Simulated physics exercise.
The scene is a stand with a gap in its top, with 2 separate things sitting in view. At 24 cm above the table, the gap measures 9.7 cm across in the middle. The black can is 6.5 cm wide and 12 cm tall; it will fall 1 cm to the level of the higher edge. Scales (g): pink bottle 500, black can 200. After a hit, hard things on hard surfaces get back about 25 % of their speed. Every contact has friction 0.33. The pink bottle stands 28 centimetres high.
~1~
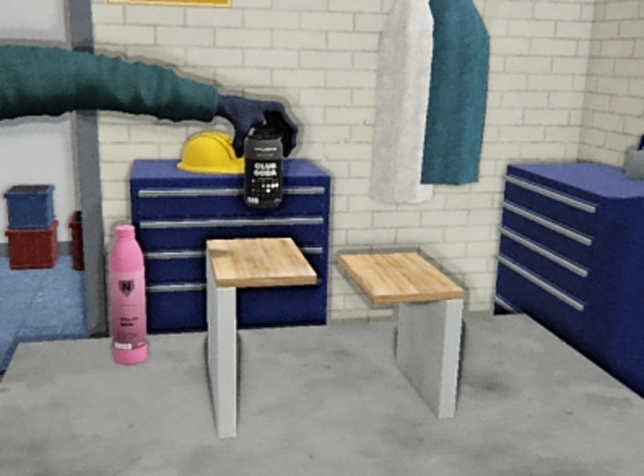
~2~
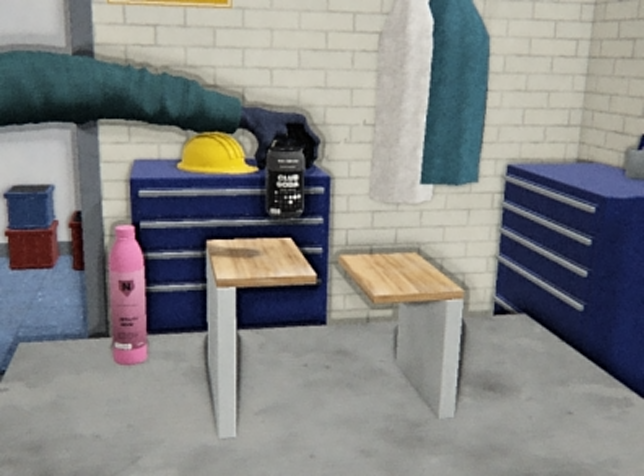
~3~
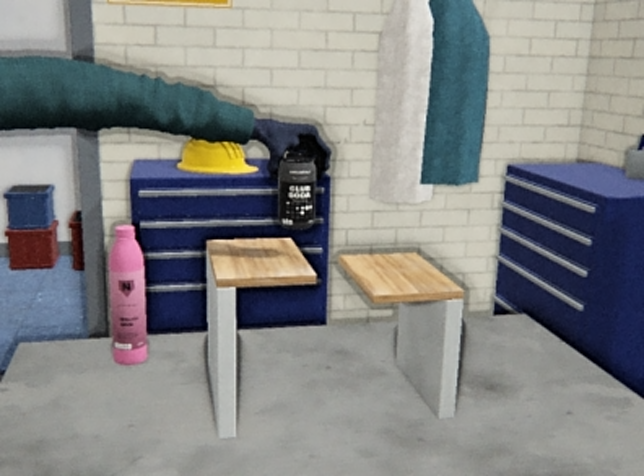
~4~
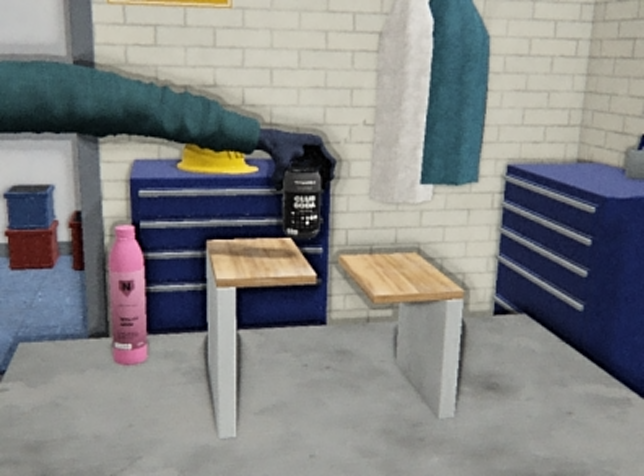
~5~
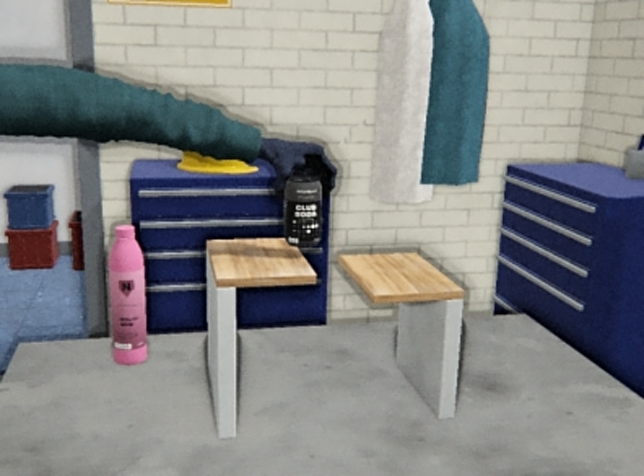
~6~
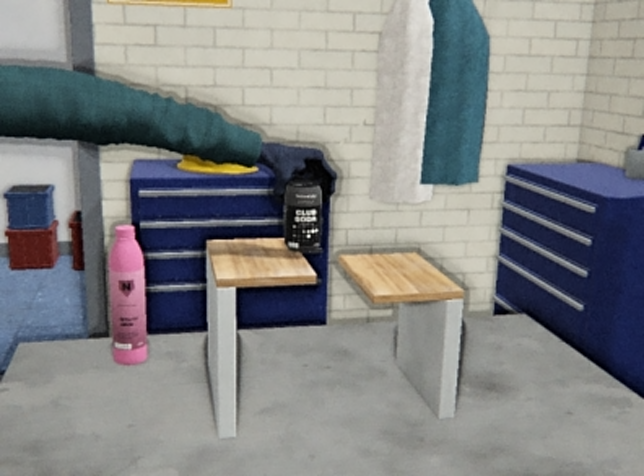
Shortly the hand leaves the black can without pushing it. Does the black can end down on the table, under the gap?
After release the can hangs up.
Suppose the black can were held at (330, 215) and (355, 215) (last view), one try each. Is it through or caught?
The first time it makes it through, the second time it is held up.
Then, 0.20 s on from there, no change.
Then, 0.50 s on from there, black can resting near (303, 222).
In the end, both under 4 cm from the start. At the end, from the last picture's camera, black can near (303, 222). The can is caught.
